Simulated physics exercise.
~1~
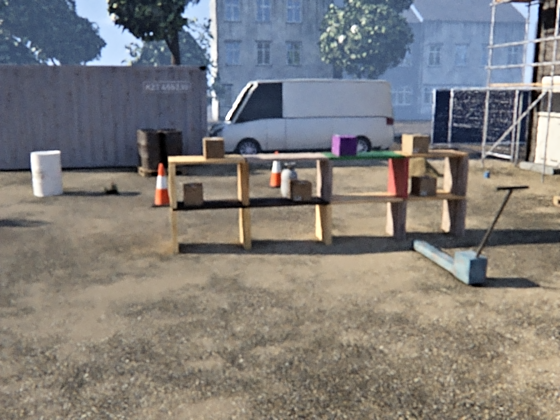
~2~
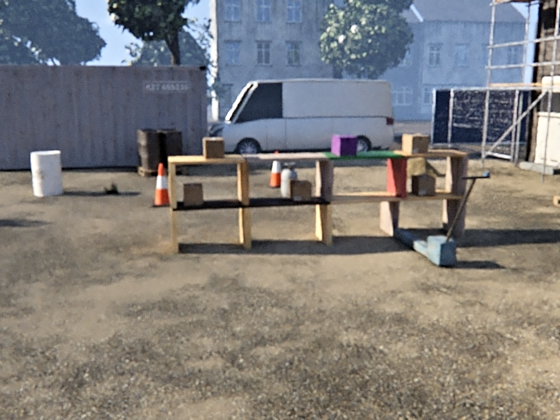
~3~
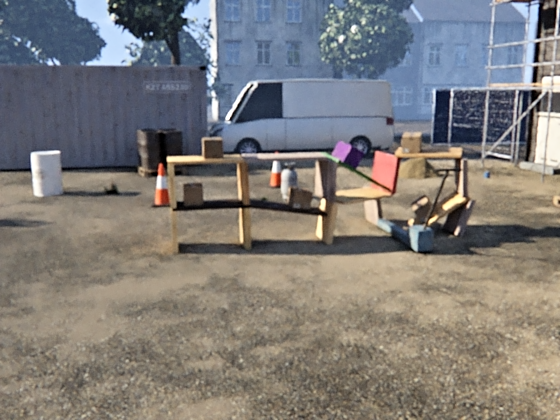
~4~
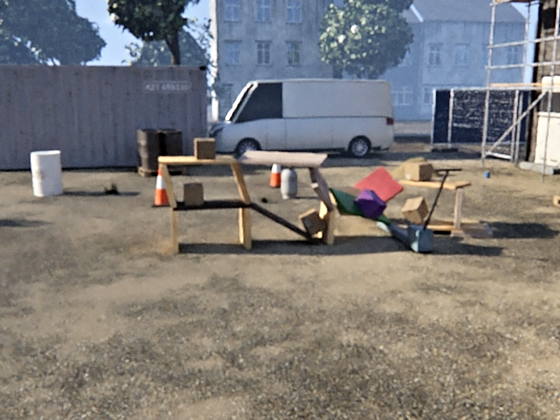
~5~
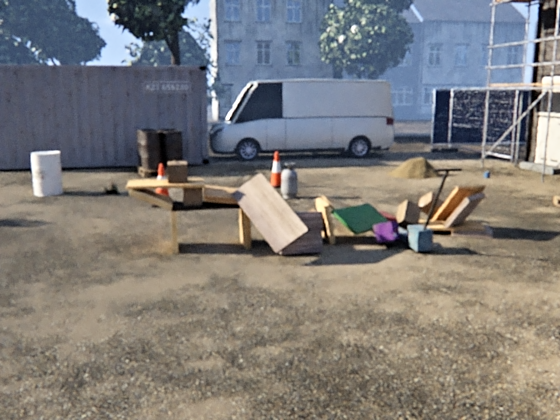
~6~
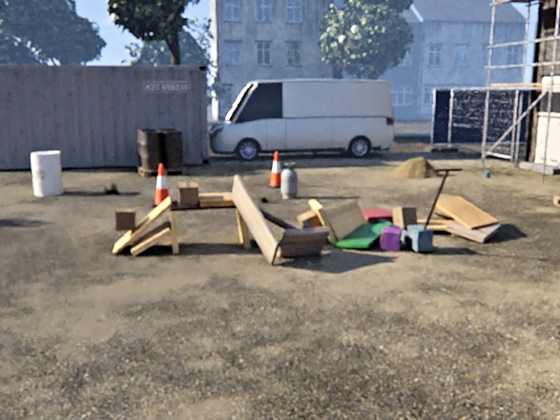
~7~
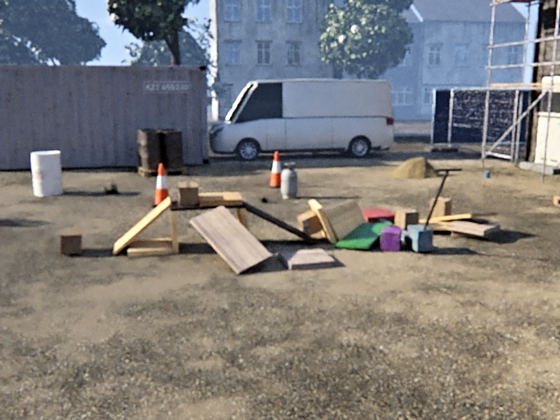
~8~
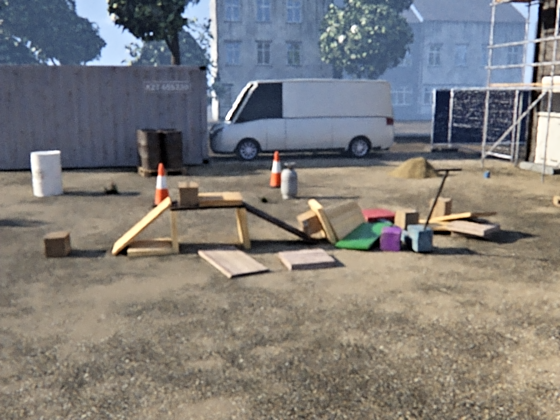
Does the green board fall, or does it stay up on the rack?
The green board falls. It drops as the right side of the rack gives way and ends up low in the heap beside the purple box.
